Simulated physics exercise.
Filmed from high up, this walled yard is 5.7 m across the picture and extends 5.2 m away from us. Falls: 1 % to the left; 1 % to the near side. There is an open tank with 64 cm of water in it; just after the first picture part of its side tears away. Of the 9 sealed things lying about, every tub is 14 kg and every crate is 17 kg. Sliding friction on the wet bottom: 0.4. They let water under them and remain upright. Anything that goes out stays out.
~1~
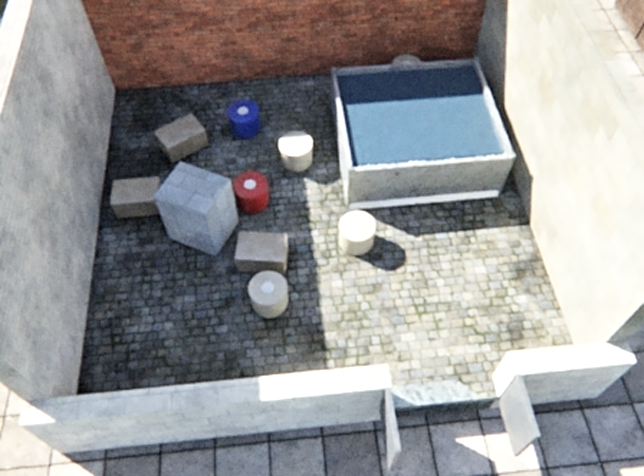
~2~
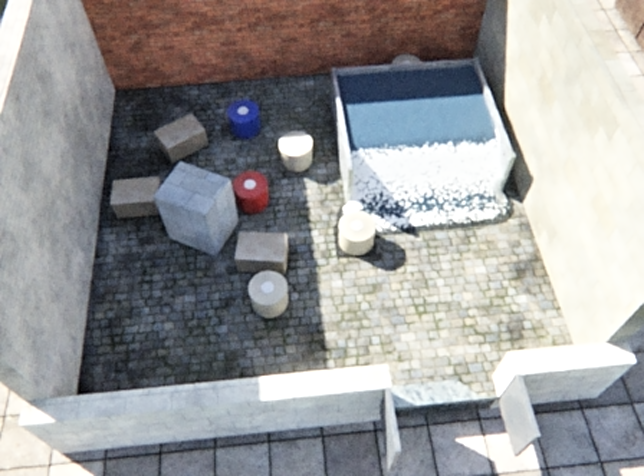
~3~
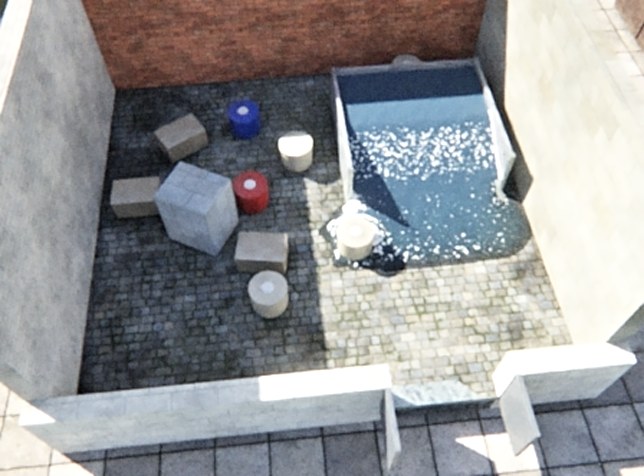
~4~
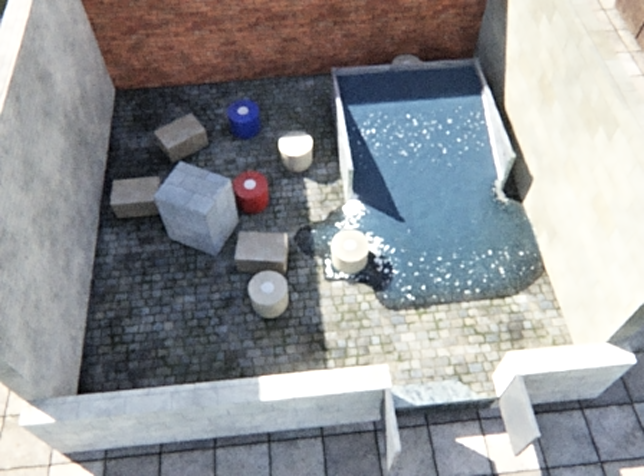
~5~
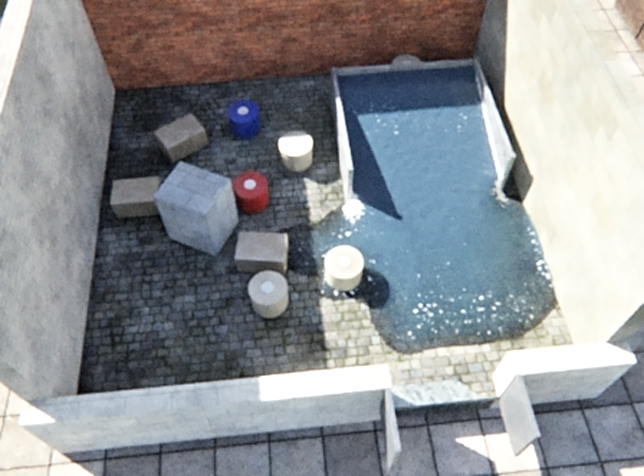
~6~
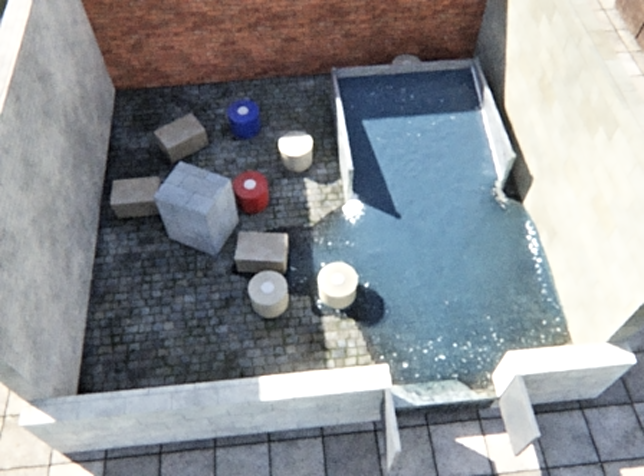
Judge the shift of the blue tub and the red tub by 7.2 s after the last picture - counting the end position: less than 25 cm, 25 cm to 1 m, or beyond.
By the end, the blue tub keeps its spot and the red tub keeps its spot.
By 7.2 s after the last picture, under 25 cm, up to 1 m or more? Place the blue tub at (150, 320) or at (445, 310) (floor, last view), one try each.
Results, in order: Borne far off, then borne far off.
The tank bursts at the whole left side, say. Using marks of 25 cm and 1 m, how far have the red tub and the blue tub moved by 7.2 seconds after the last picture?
If so, the red tub is washed away, the blue tub is washed away.
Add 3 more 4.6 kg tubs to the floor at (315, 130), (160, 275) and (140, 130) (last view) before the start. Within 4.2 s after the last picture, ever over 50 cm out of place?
Within it, within it, within it.
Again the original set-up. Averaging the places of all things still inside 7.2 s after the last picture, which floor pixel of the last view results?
Roughly at (247, 169).
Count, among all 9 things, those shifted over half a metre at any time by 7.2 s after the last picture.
Count: 3.
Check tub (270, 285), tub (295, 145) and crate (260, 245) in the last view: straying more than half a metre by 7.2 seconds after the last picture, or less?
The first topped the threshold, the second never reached the threshold, and the third never reached the threshold.
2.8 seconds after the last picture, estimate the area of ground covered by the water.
Wet area: Approx. 17 m2.
Then, 0.9 s after the last picture the blue tub is near (243, 111), 0.0 m from its start, aground; the red tub is near (250, 184), 0.0 m from its start, aground; 0 of 9 are out; 1 afloat.
Then, 2.8 s after the last picture the blue tub is near (243, 111), 0.0 m from its start, aground; the red tub is near (250, 184), 0.0 m from its start, aground; 0 of 9 are out; 0 afloat.
Then, 4.8 s after the last picture the blue tub is near (243, 111), 0.0 m from its start, aground; the red tub is near (250, 184), 0.0 m from its start, aground; 0 of 9 are out; 1 afloat.
Then, 7.2 s after the last picture the blue tub is near (243, 111), 0.0 m from its start, aground; the red tub is near (250, 184), 0.0 m from its start, aground; 0 of 9 are out; 1 afloat.
